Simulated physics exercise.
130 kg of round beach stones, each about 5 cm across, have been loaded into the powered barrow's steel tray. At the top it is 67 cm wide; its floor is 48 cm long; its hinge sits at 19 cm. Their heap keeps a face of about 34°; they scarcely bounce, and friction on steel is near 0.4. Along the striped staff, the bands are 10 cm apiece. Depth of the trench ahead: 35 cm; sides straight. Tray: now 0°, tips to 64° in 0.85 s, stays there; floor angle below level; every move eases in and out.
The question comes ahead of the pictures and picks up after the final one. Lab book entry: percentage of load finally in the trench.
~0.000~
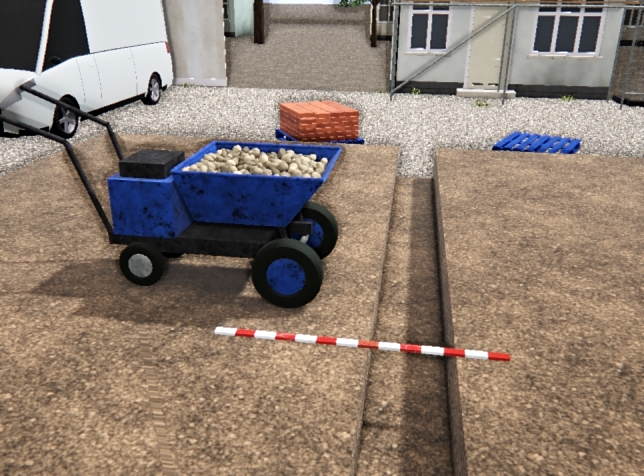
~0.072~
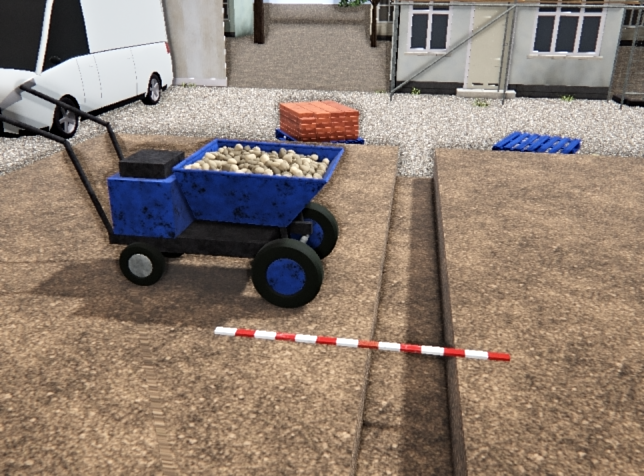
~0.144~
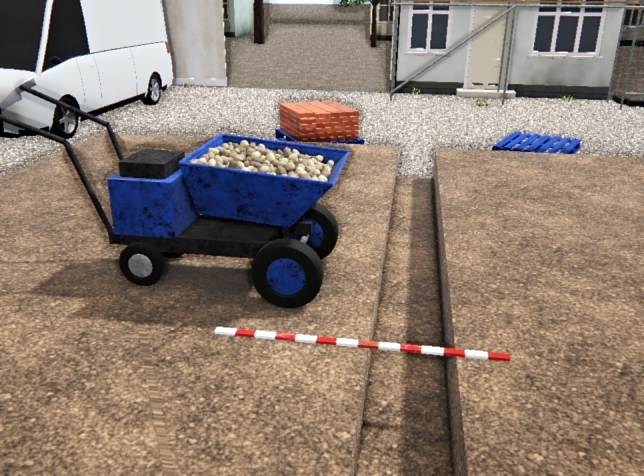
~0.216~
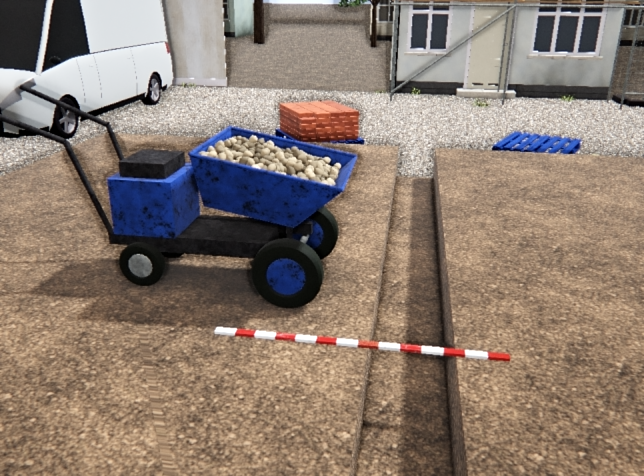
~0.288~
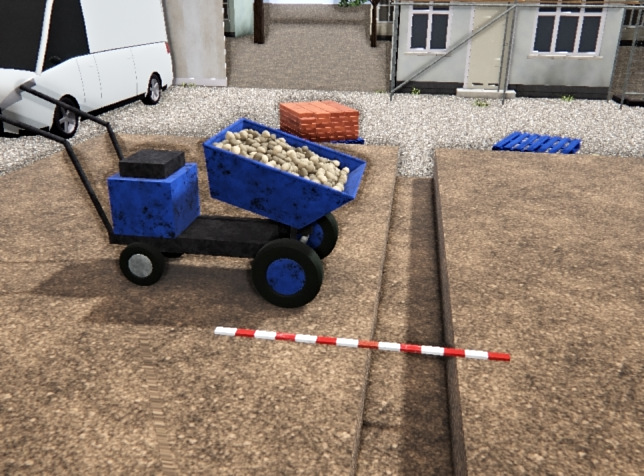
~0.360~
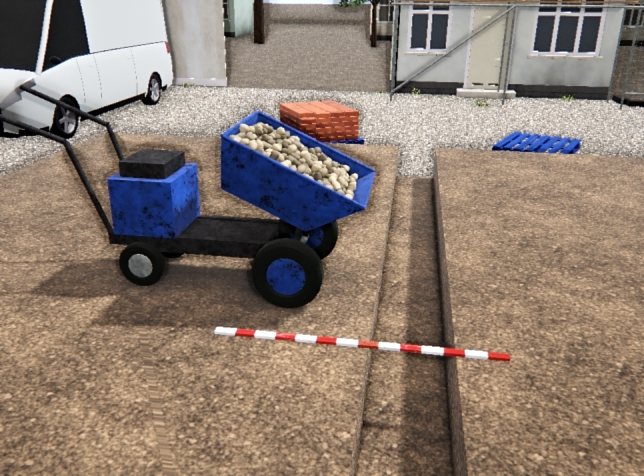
Approx. 75 percent.
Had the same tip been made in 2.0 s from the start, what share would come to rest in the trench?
Expected share: Around 90%.
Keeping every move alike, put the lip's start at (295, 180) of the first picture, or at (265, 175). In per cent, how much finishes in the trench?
Roughly 95 per cent, then 85 per cent.
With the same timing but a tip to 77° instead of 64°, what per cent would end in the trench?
Then roughly 85 percent.
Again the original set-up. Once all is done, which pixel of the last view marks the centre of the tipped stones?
Roughly at pixel (427, 331).
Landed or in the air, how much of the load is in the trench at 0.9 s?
By that moment, roughly 30 per cent of the load.
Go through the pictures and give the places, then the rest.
In the first picture, the tray is at 0°, its lip at (324, 181); the top of the load is at (261, 156).
In the second picture, the tray is at 1°, its lip at (326, 182); the top of the load is at (247, 155); the stones move at 0.3 m/s on average.
In the third picture, the tray is at 5°, its lip at (333, 185); the top of the load is at (238, 150); the stones move at 0.5 m/s on average.
The fourth picture shows lip at (342, 190), floor tilted 10°, highest stones at (237, 143); the stones move at 0.7 m/s on average.
The fifth picture shows lip at (353, 198), floor tilted 17°, highest stones at (247, 136); the stones move at 0.9 m/s on average.
In the sixth picture, the tray is at 25°, its lip at (365, 208); the top of the load is at (257, 130); the stones move at 1.0 m/s on average.
After 0.6 s the floor is at 54°; 100 % in the tray; the foremost stones are at (391, 236).
After 0.9 s the floor is at 64°; 69 % in the tray, 28 % in the trench, 3 % past the trench; the foremost stones are at (466, 293).
After 1.3 s the floor is at 64°; 31 % in the tray, 44 % in the trench, 25 % past the trench; the foremost stones are at (585, 295).
After 3.2 s the floor is at 64°; 0 % in the tray, 75 % in the trench, 25 % past the trench; the foremost stones are past the picture's edge.
